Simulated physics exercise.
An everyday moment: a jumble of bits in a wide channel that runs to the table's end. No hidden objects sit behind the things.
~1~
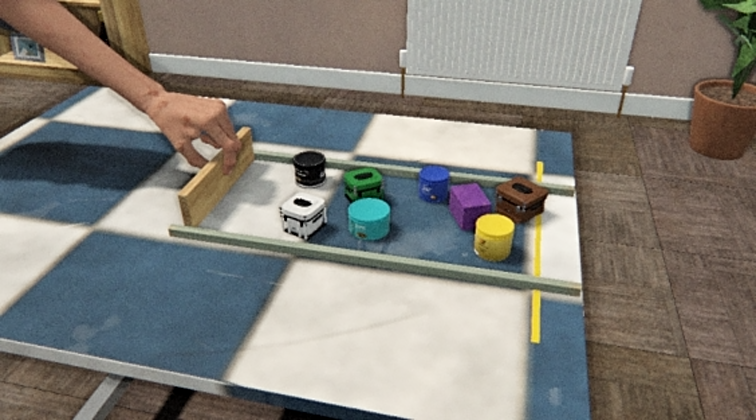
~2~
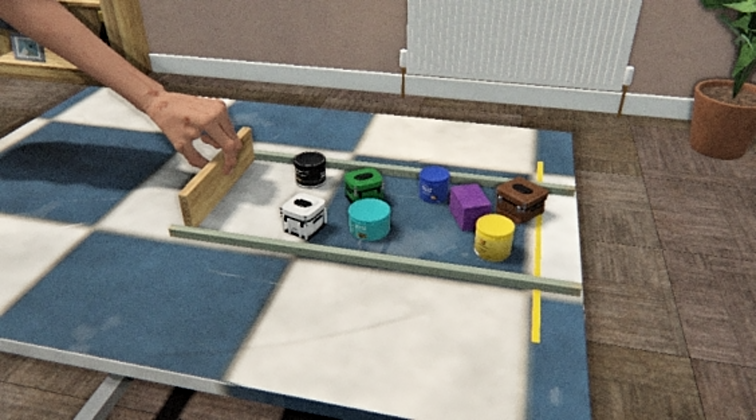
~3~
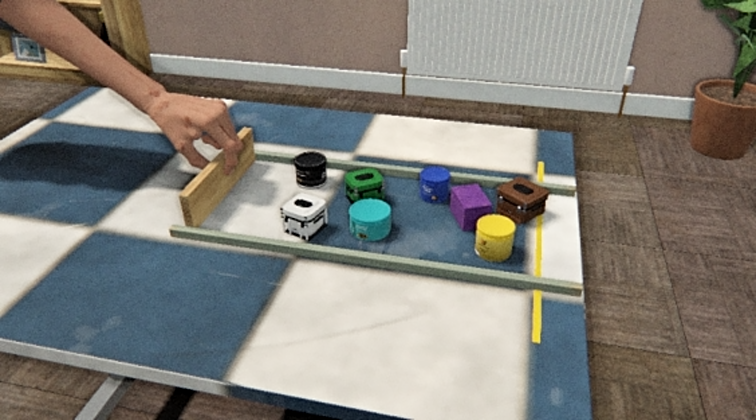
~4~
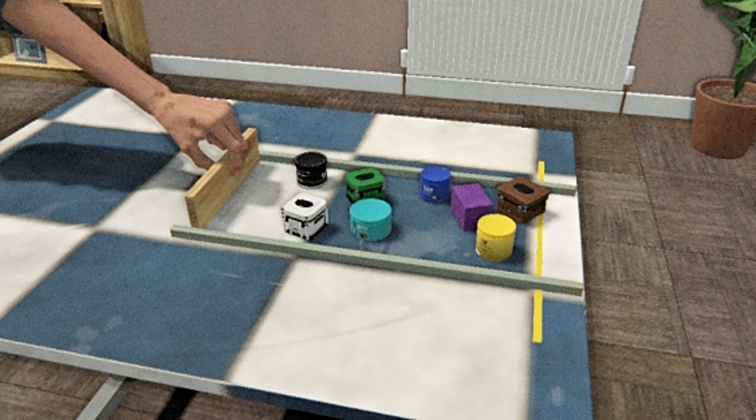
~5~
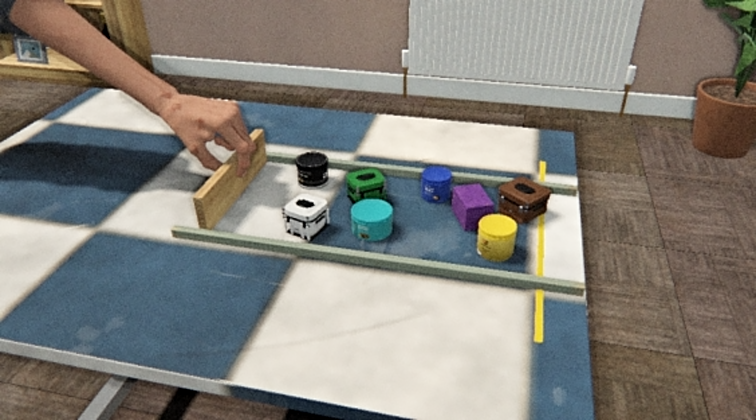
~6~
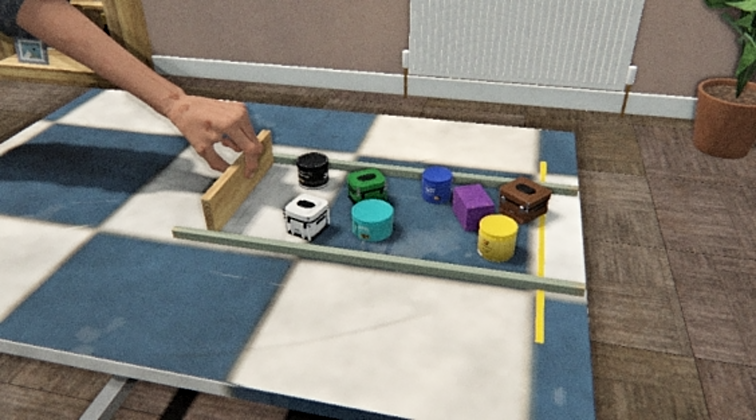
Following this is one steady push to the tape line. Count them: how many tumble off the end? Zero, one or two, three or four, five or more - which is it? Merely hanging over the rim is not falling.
Answer: Five or more.
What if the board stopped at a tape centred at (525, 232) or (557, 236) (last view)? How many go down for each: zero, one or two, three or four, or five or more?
The falls would be either one or two; five or more.
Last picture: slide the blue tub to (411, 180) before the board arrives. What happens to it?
It goes down.
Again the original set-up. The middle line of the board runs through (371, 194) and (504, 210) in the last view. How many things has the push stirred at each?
At the first spot the count is 4, and at the second it is 8.
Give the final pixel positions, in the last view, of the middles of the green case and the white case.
Reading them off: First (561, 220); then (561, 247).
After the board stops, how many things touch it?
Number in contact with it: 3.
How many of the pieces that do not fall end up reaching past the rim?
You'd get 0.
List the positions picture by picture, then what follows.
The first frame shows brown case (521, 200); yellow tub (494, 238); purple block (470, 207); board (220, 175); tape (538, 234).
The second frame shows yellow tub (494, 238); blue tub (434, 185).
The third frame shows purple block (471, 207); turquoise tub (370, 220).
The fourth frame shows brown case (522, 200); black tin (312, 170).
The fifth frame shows yellow tub (497, 238); green case (366, 188).
The sixth frame shows brown case (524, 200); yellow tub (497, 238); purple block (473, 207); board (242, 179); tape (542, 234).
Soon after, none off yet; brown case at rest near (524, 200); yellow tub at rest near (497, 238); purple block at rest near (473, 207).
Then, none off yet; brown case moved about its own width near (579, 204); yellow tub moved well along near (582, 255); purple block moved well along near (542, 214).
At rest, the number that fall off is five or more; fallen, turquoise tub, blue tub, purple block, yellow tub and brown case.
